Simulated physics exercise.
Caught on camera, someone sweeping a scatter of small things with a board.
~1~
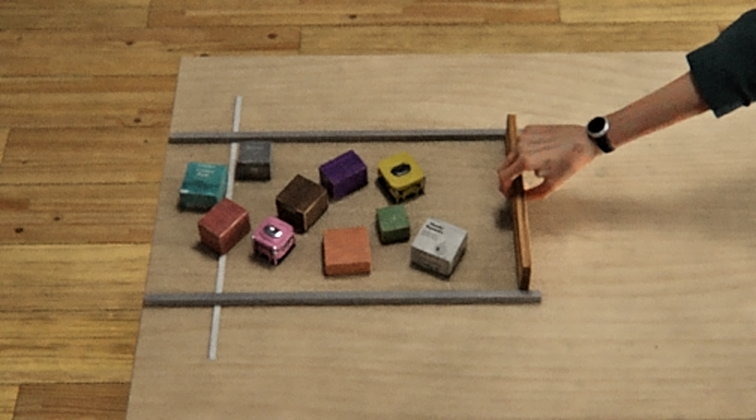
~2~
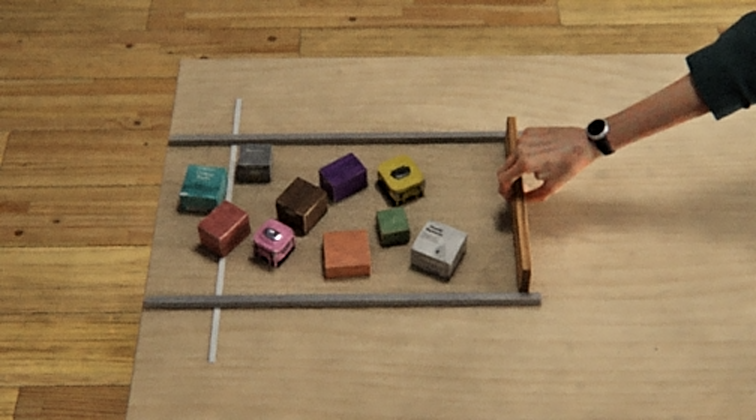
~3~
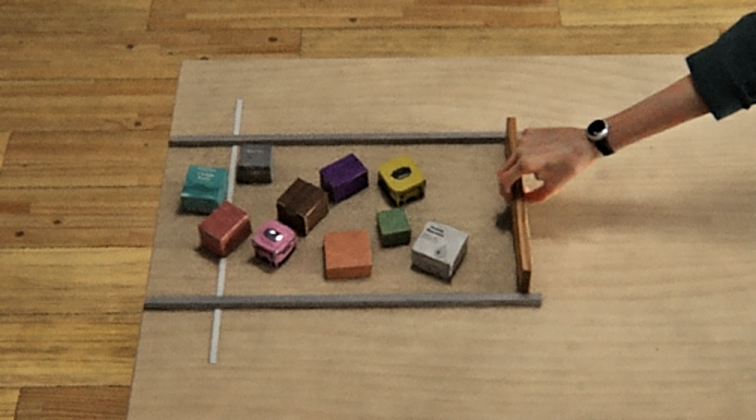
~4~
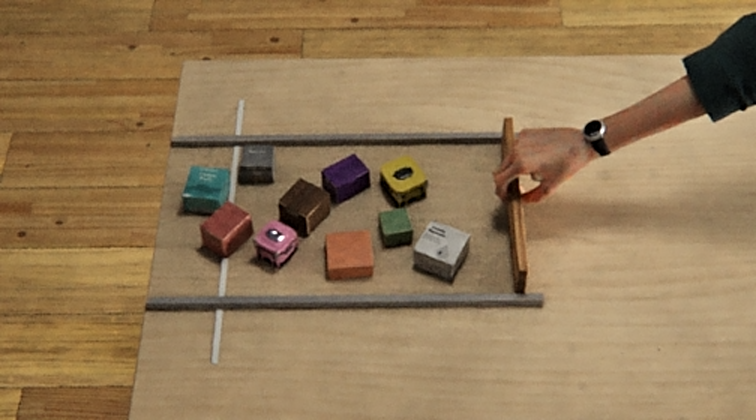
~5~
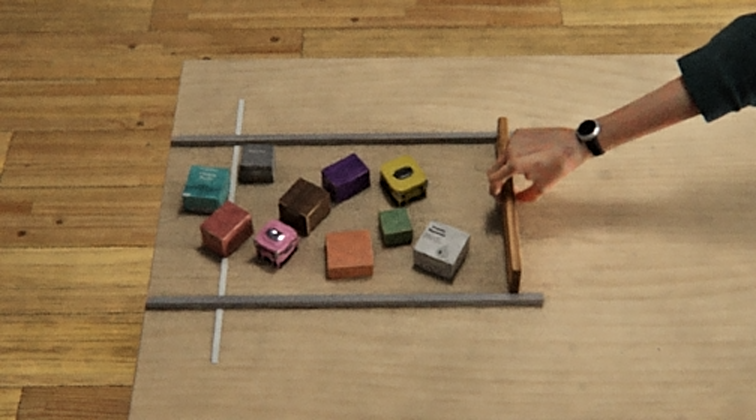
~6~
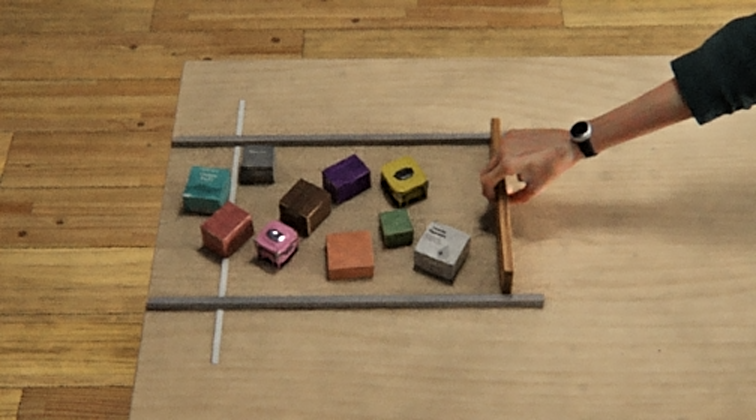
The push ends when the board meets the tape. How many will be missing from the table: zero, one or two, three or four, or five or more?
Here the number that fall off is three or four.
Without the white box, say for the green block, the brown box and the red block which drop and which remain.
The green block does not fall; the brown box stays on; the red block falls.
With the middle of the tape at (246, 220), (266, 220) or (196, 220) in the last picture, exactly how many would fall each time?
It would be 1, 0 and 7.
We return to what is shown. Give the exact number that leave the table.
In all, 3 of them.
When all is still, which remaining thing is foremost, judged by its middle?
The orange block ends nearest.
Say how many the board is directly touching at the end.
In contact: 3.
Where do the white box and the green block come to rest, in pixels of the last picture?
The white box stops around (202, 262); the green block around (213, 232).
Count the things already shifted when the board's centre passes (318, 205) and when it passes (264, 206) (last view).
At the one place 9, at the other 10.
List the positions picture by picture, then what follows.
The first frame shows turquoise box (204, 186); red block (224, 226); grey box (256, 160); board (518, 200); tape (227, 216).
The second frame shows red block (224, 229); purple box (343, 178).
The third frame shows grey box (256, 164); green block (394, 226).
The fourth frame shows turquoise box (207, 190); white box (442, 250).
The fifth frame shows red block (227, 229); pink case (276, 243).
The sixth frame shows turquoise box (207, 190); red block (228, 230); grey box (259, 164); board (500, 204); tape (230, 220).
Soon after, none off yet; turquoise box at rest near (207, 190); red block at rest near (228, 230); grey box at rest near (259, 164).
After that, none off yet; turquoise box at rest near (207, 190); red block displaced a little near (208, 224); grey box displaced about its own width near (239, 159).
In the end, the number that fall off is three or four; gone, pink case, red block and turquoise box.
